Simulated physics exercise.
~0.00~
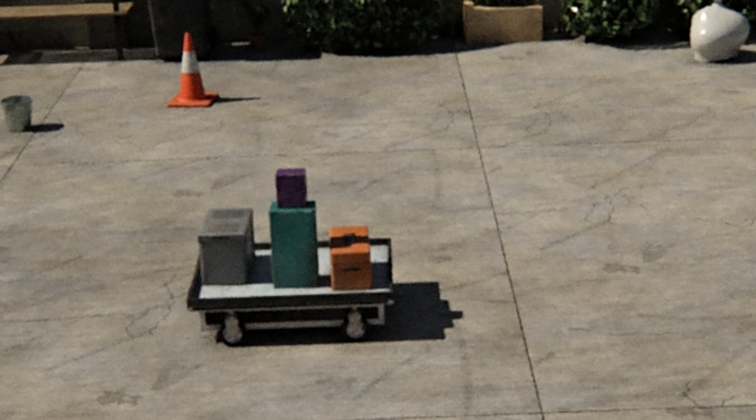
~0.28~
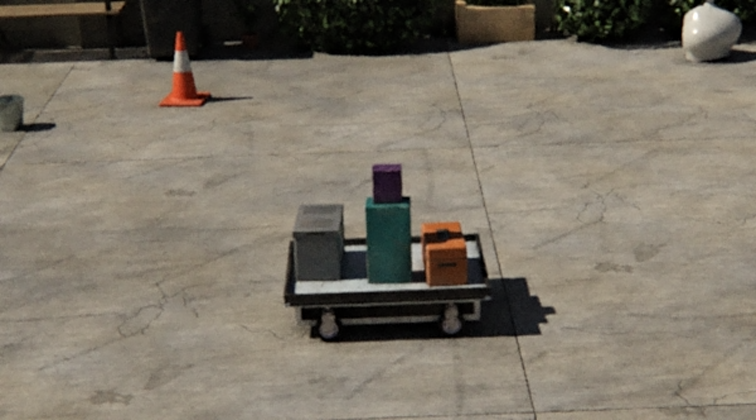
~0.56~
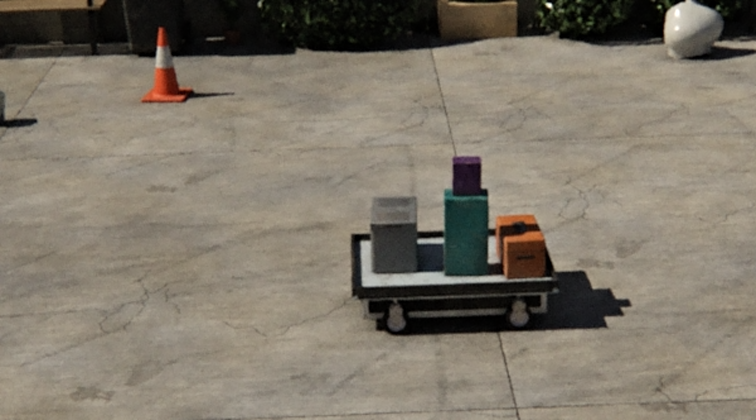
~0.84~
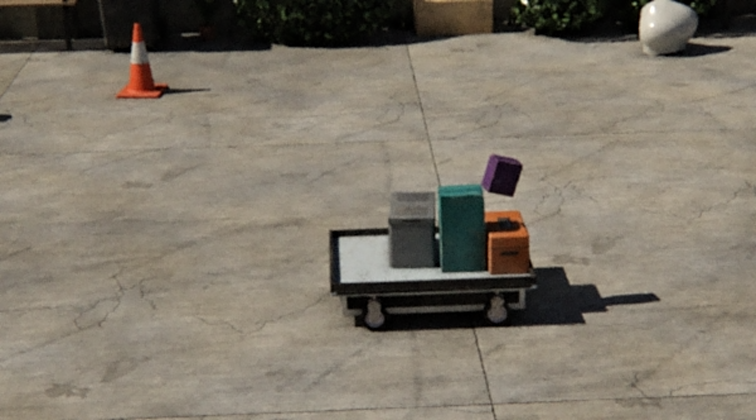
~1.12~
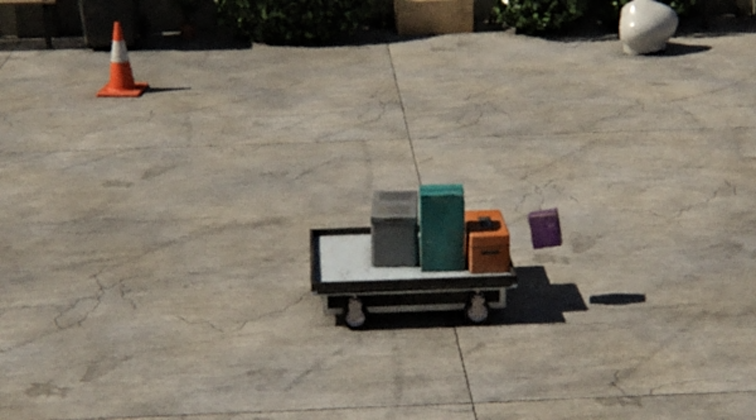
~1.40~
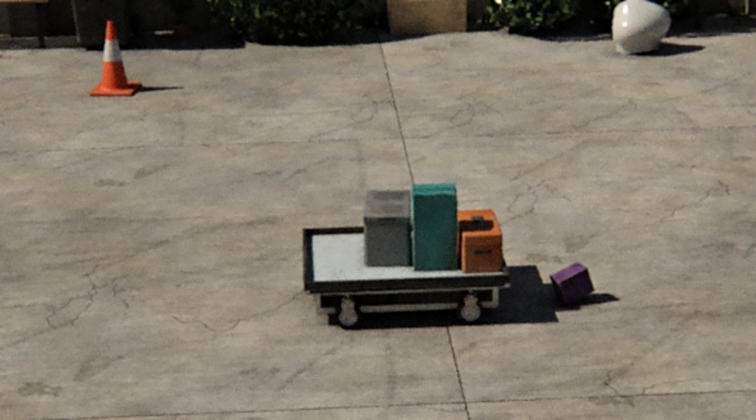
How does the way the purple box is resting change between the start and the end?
At the start the purple box stands upright on top of the turquoise box. At the end it is on its side on the ground, to the right of the cart.
